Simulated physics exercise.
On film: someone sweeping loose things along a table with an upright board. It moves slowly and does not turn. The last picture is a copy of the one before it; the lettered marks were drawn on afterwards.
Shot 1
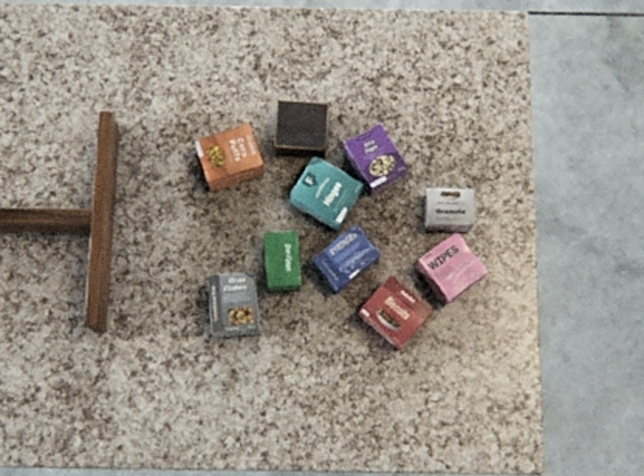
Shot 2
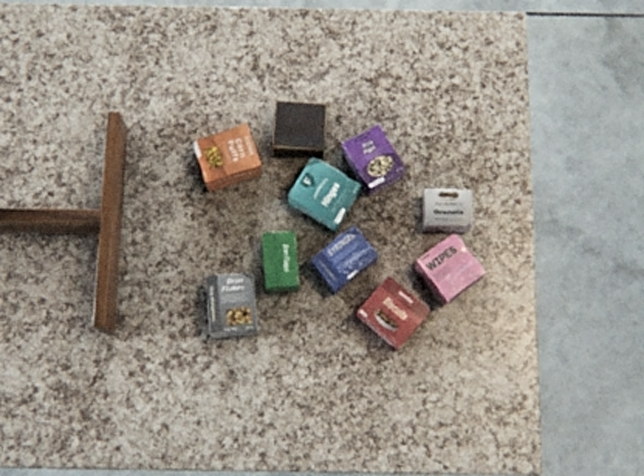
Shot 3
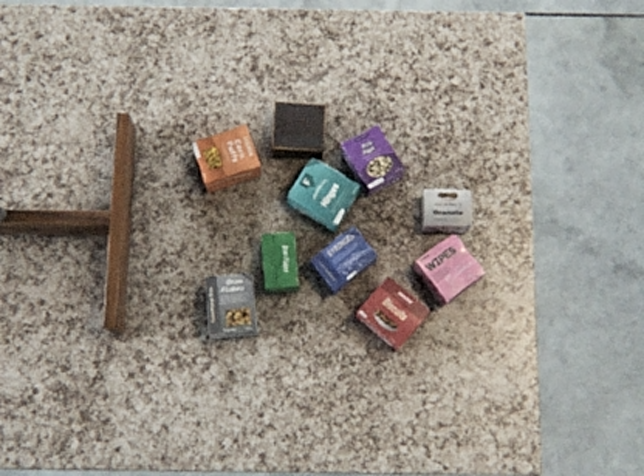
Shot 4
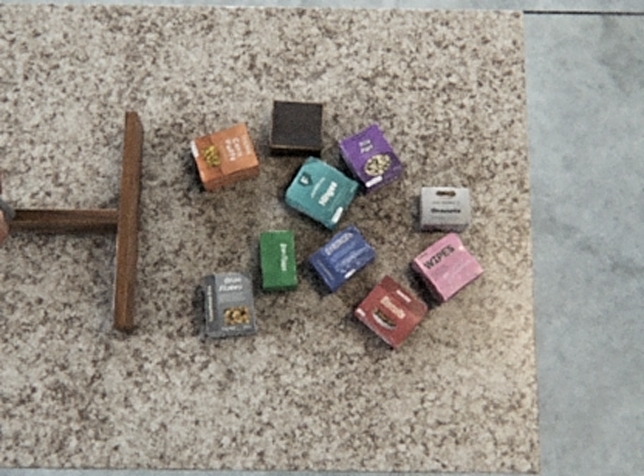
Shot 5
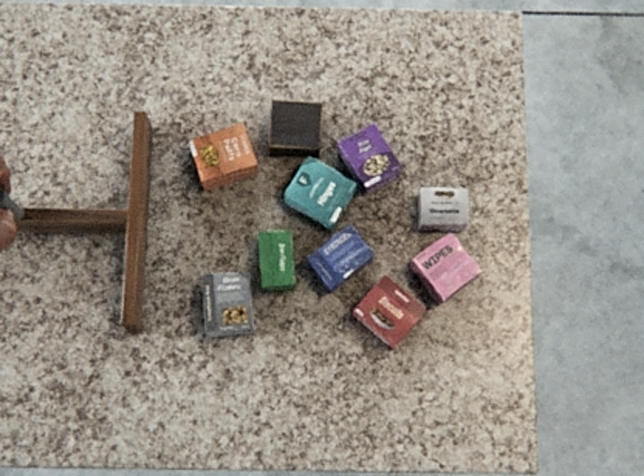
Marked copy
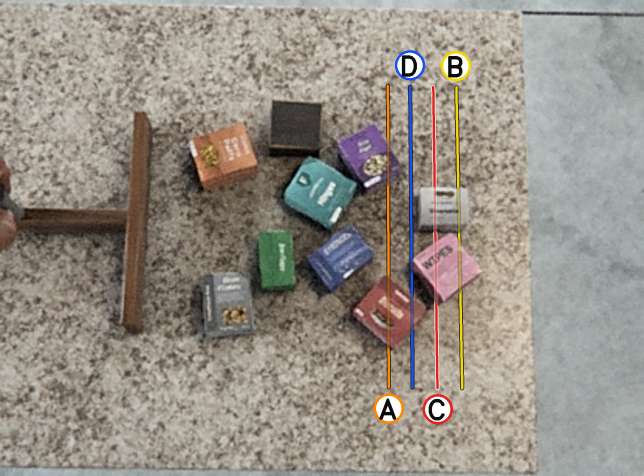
On a speckled tabletop, a hand came into view at the left, slowly pushing an upright wooden board a short way right toward a scattered group of small colourful boxes, without touching them.
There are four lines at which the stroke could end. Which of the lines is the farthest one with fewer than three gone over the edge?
Up to line C.
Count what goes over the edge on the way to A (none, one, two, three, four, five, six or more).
The count is none.
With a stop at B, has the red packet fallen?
Yes.
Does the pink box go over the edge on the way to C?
By then, yes.
On the copy, A at (388, 231); B at (459, 232); C at (435, 232); D at (411, 232).
On C. First, board (243, 218); black block (318, 121); grey packet (273, 307).
Then, board (352, 219); pink box (501, 281); white packet (496, 217).
Finally, board (435, 221); pink box over the edge; white packet over the edge; two fallen.
By contrast, A is within the limit but short; B drops five; D is within the limit but short.
